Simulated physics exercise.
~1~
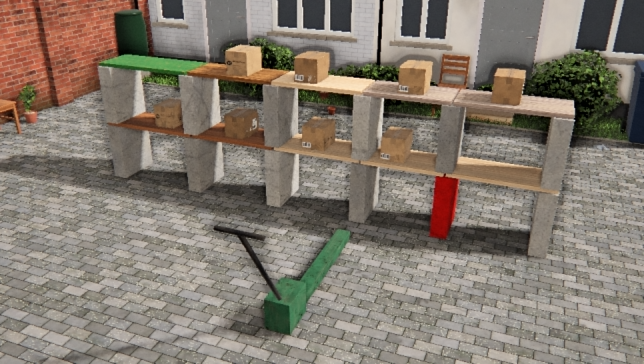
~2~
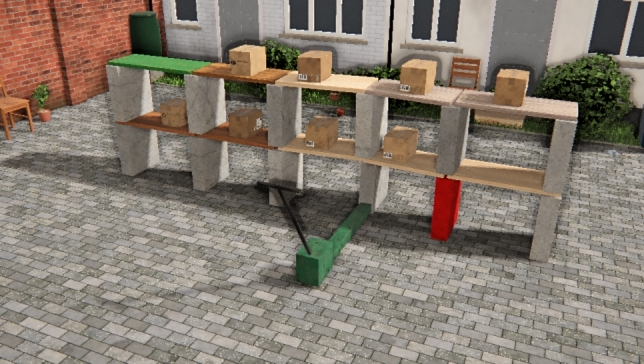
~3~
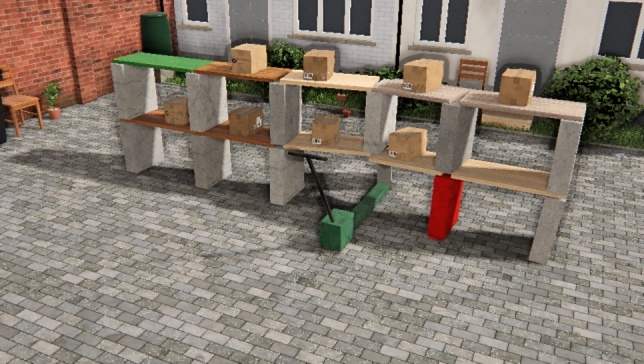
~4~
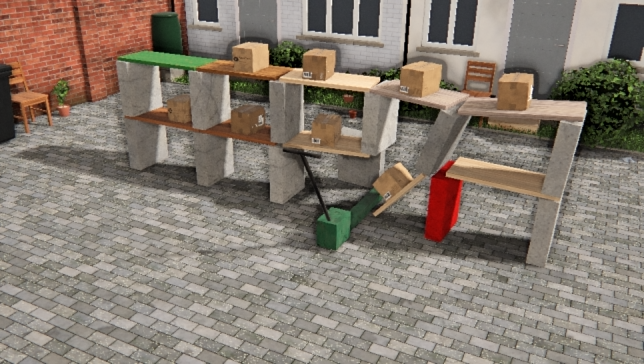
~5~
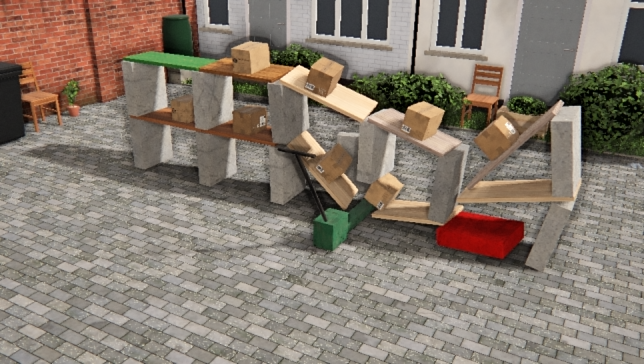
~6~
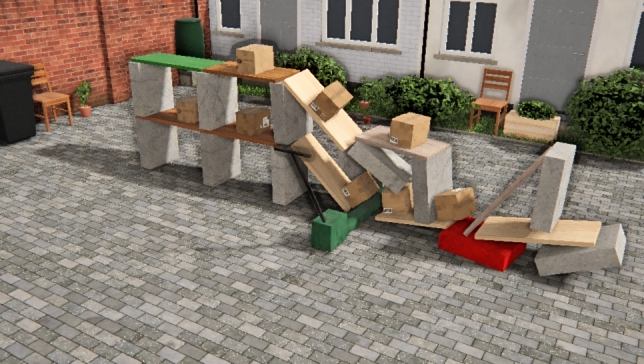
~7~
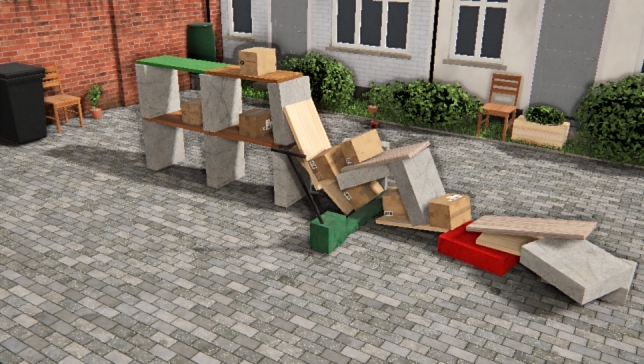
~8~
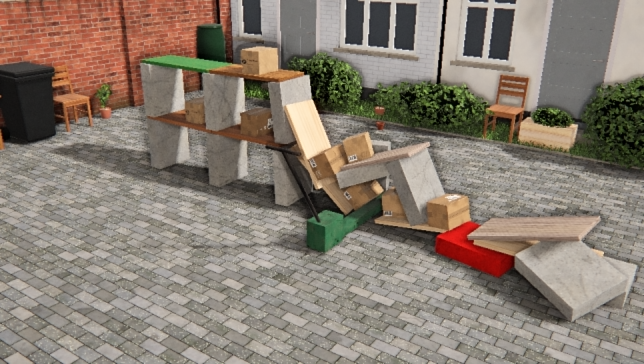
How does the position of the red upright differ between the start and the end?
At the start the red upright stands upright beneath the lower boards. By the end it lies on its side on the paving among the fallen pieces.
